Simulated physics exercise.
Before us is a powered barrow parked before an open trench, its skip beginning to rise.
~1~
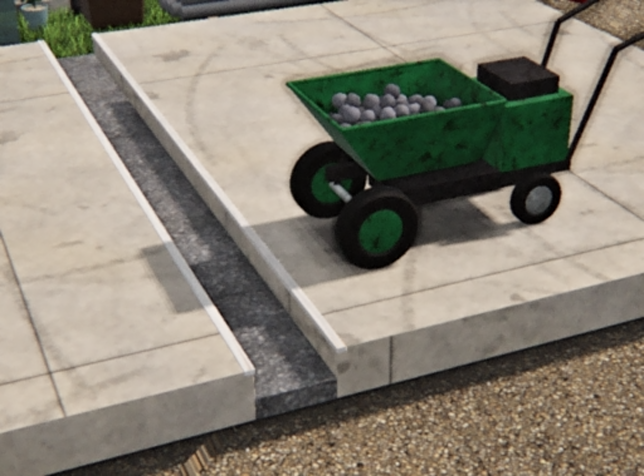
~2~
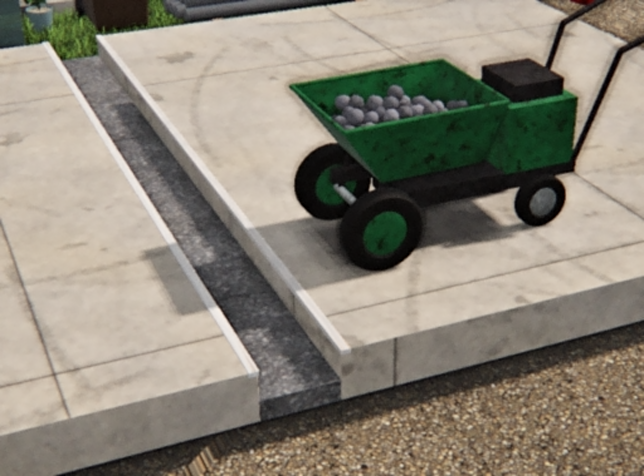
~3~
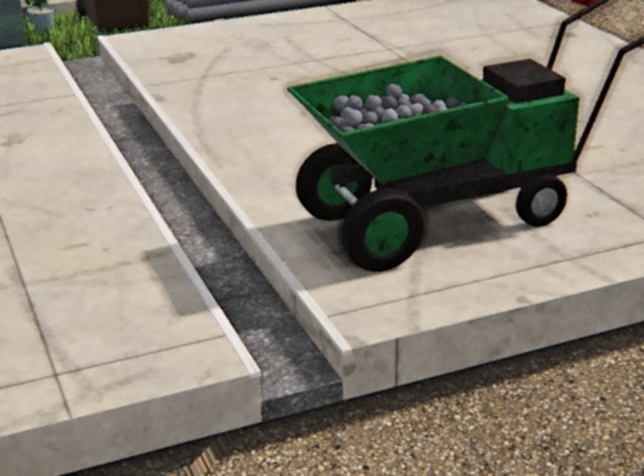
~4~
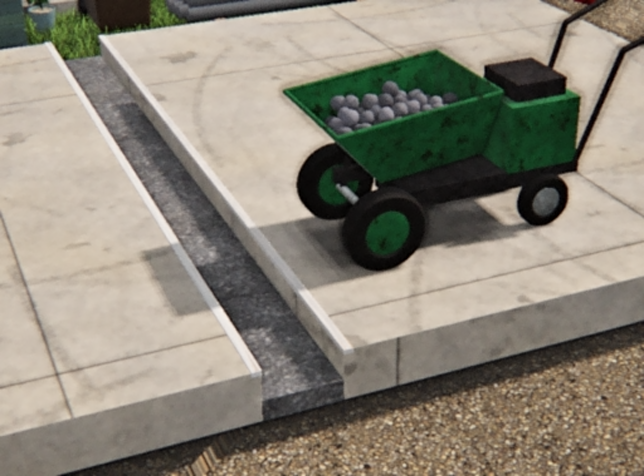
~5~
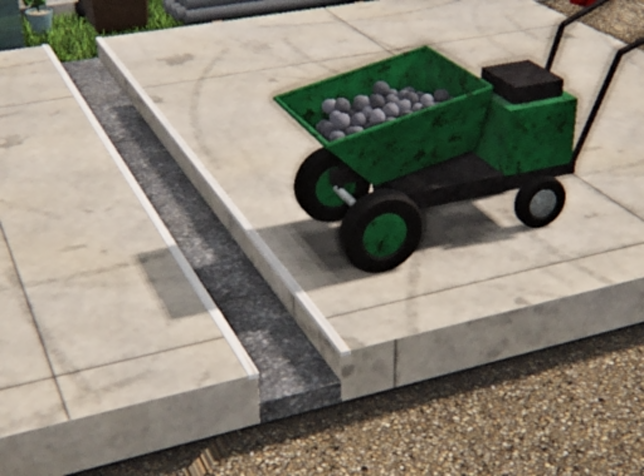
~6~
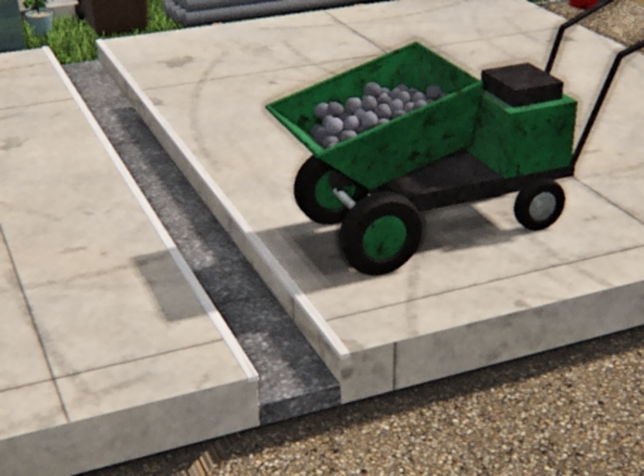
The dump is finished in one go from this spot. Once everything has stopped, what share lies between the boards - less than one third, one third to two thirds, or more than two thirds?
Between the boards lies more than two thirds.
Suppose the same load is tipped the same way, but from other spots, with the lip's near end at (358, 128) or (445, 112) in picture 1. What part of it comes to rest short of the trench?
The first spot gives roughly 0 %; the second gives roughly 60 %.
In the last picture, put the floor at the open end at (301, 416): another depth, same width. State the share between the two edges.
The share would be close to 100 percent.
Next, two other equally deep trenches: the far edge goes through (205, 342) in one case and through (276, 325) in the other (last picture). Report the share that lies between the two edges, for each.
Roughly 100 per cent, then roughly 10 per cent.
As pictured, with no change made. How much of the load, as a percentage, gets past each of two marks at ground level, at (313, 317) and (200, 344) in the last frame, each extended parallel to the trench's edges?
Estimate: 100 %, then 0 %.
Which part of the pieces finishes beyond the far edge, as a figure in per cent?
Roughly 10 percent.
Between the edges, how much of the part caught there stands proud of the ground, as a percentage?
10 per cent or so.
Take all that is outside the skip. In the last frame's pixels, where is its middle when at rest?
Around (229, 288), give or take.
Just after the last frame, skip tipped steeply; every one in the skip.
A moment on, skip tipped steeply; almost all in the skip; about a tenth in or heaped over the trench.
Further on, skip tipped right over; about a tenth in the skip; the larger part in or heaped over the trench; about a tenth beyond it.
When it is over, skip tipped right over; almost all in or heaped over the trench; about a tenth beyond it.
